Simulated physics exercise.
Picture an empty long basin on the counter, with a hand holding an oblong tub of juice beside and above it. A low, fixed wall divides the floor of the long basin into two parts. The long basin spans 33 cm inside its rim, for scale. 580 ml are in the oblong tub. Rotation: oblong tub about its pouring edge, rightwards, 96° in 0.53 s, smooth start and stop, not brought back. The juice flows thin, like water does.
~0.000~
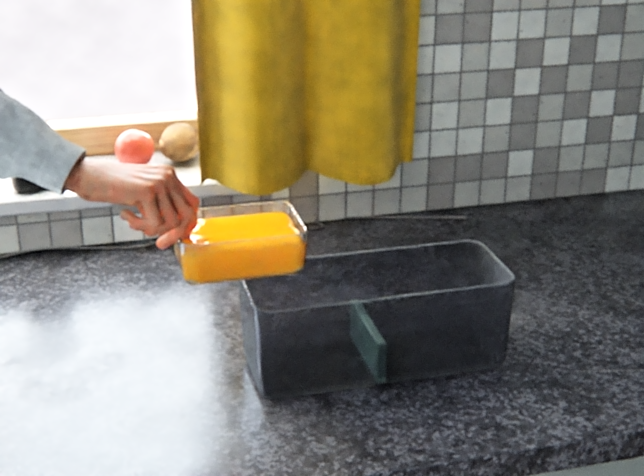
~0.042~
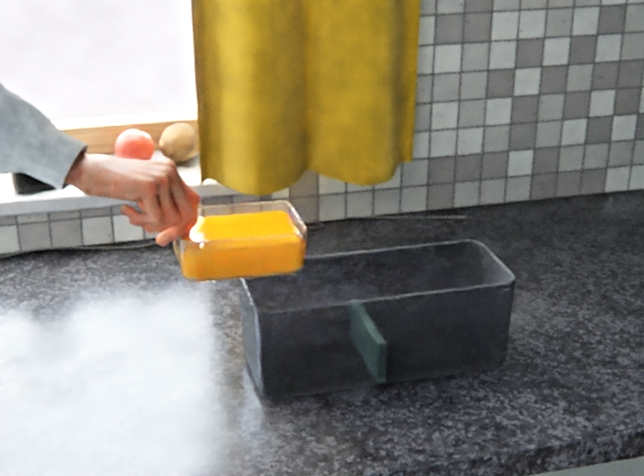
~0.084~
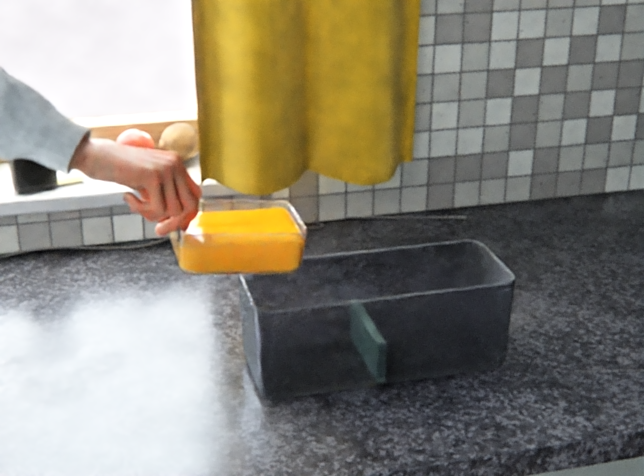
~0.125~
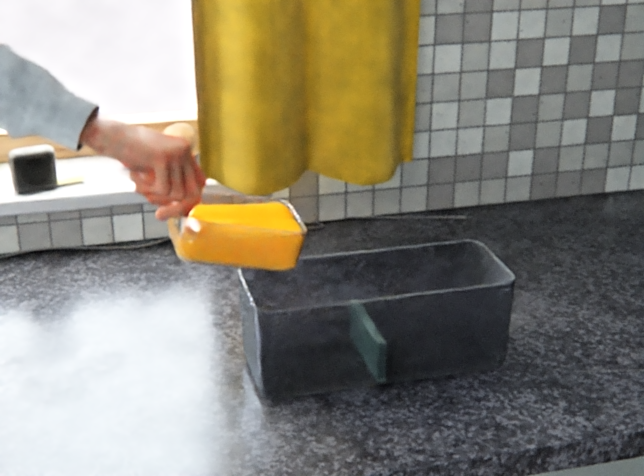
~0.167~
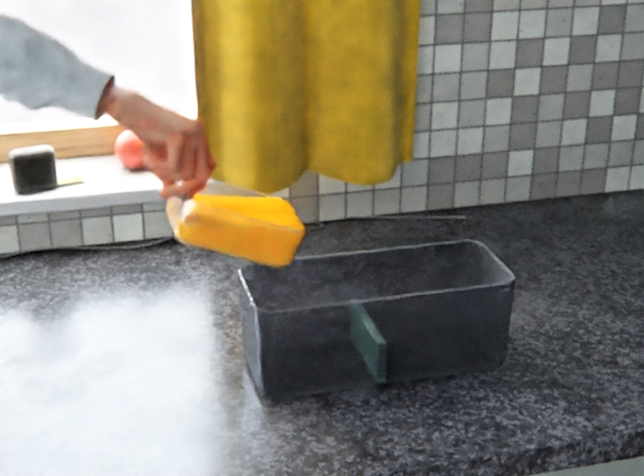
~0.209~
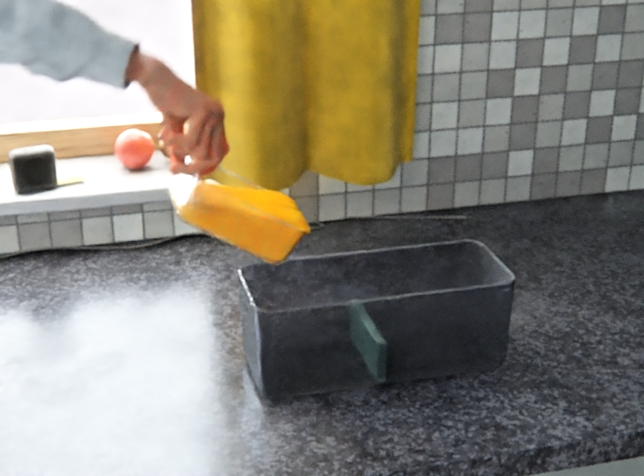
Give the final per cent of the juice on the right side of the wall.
The right side ends with about 66 per cent.
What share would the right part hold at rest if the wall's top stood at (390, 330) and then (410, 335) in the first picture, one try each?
In order, 50 and 30 per cent.
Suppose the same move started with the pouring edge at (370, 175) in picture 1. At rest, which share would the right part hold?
Result then: Approx. 80 %.
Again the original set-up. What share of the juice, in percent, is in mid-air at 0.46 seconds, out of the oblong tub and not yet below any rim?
62 %.
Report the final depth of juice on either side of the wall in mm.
Some 8 mm on the left and some 18 mm on the right.
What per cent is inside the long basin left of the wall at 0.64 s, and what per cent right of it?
Left roughly 12, right roughly 76.
By 0.46 s the tilt is 91° and 20 per cent is still to pour, 14 is left of the wall and 5 right of it.
By 0.64 s the tilt is 96° and 2 per cent is still to pour, 12 is left of the wall and 76 right of it.
By 0.82 s the tilt is 96° and 0 per cent is still to pour, 20 is left of the wall and 65 right of it.
By 1.03 s the tilt is 96° and 0 per cent is still to pour, 24 is left of the wall and 66 right of it.
At rest 24 per cent lies left of the wall, 66 right of it and 10 outside.
